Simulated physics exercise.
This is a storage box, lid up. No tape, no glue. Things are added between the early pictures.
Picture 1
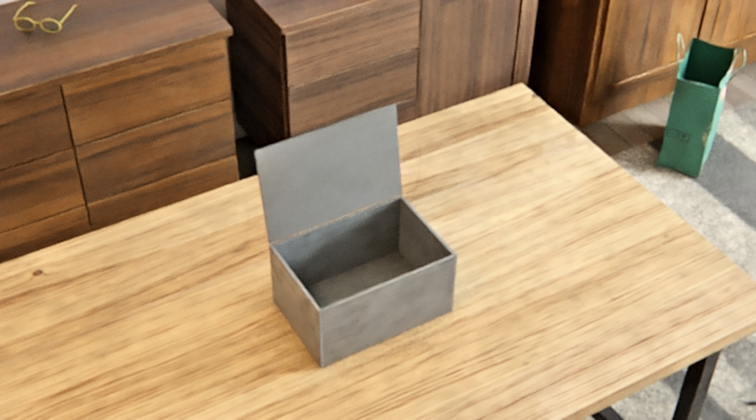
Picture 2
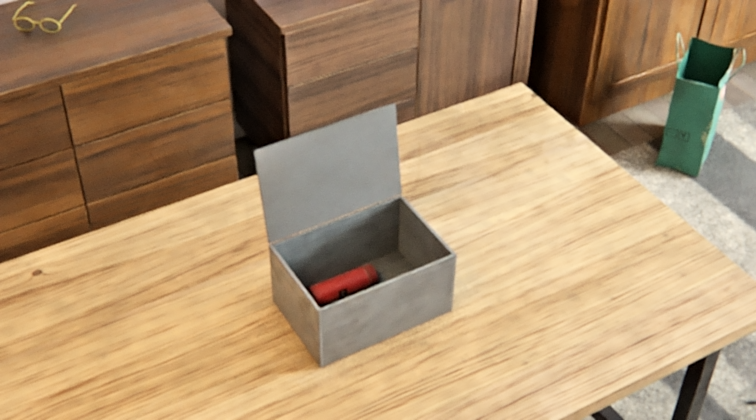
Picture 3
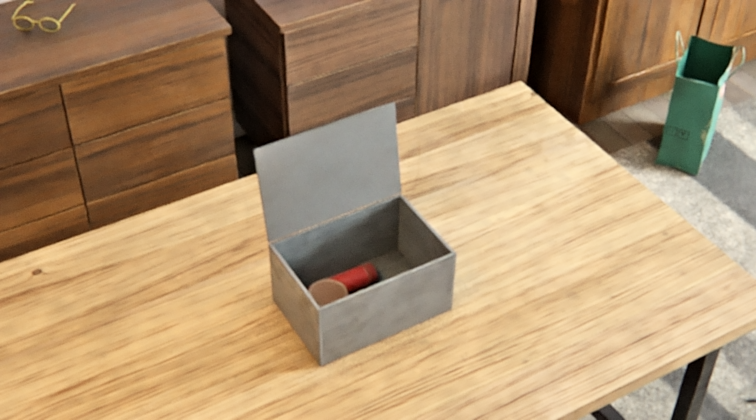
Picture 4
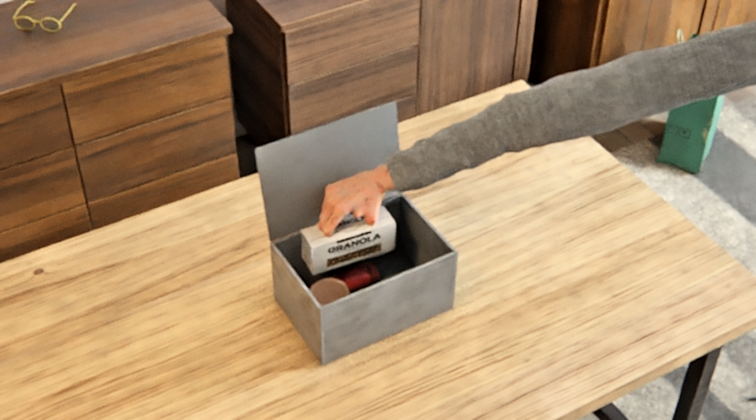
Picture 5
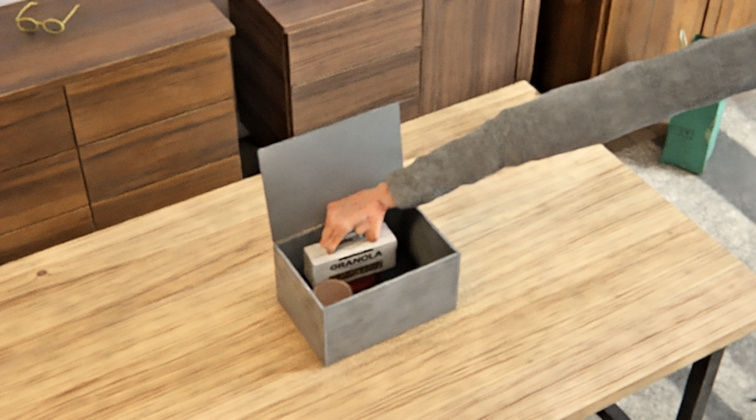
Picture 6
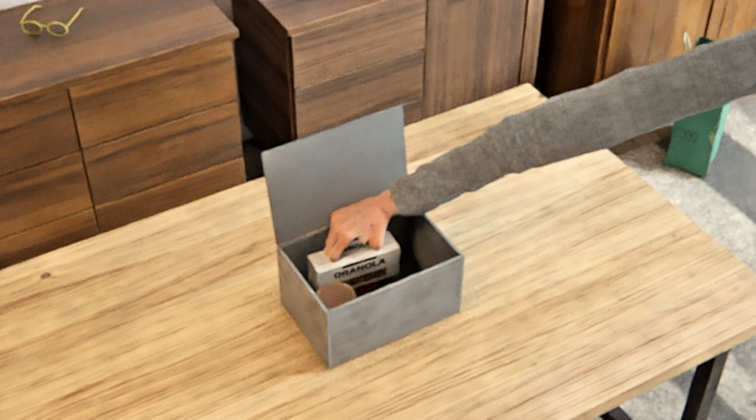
On a wooden table, a red cylinder and a round brown item appear in an open grey box before a hand lowers a granola carton in.
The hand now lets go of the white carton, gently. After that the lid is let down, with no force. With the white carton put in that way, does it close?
In the end the lid sits on the rim.
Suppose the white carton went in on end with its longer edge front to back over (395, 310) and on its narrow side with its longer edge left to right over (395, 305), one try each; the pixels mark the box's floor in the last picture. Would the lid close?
First, it will not close; second, it closes.
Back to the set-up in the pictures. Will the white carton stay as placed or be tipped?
It ends up tilted.
Then, 1.10 s after the last picture, lid starting down; white carton tipped 12° from how it was near (358, 270).
Then, 1.70 s after the last picture, lid 51° above the rim; white carton tipped 12° from how it was near (358, 270).
Then, 2.20 s after the last picture, lid 15° above the rim; white carton tipped 12° from how it was near (358, 270).
At rest, lid shut; left askew, white carton; the other 2 in place. Seen from the same camera at the end, white carton near (358, 270).
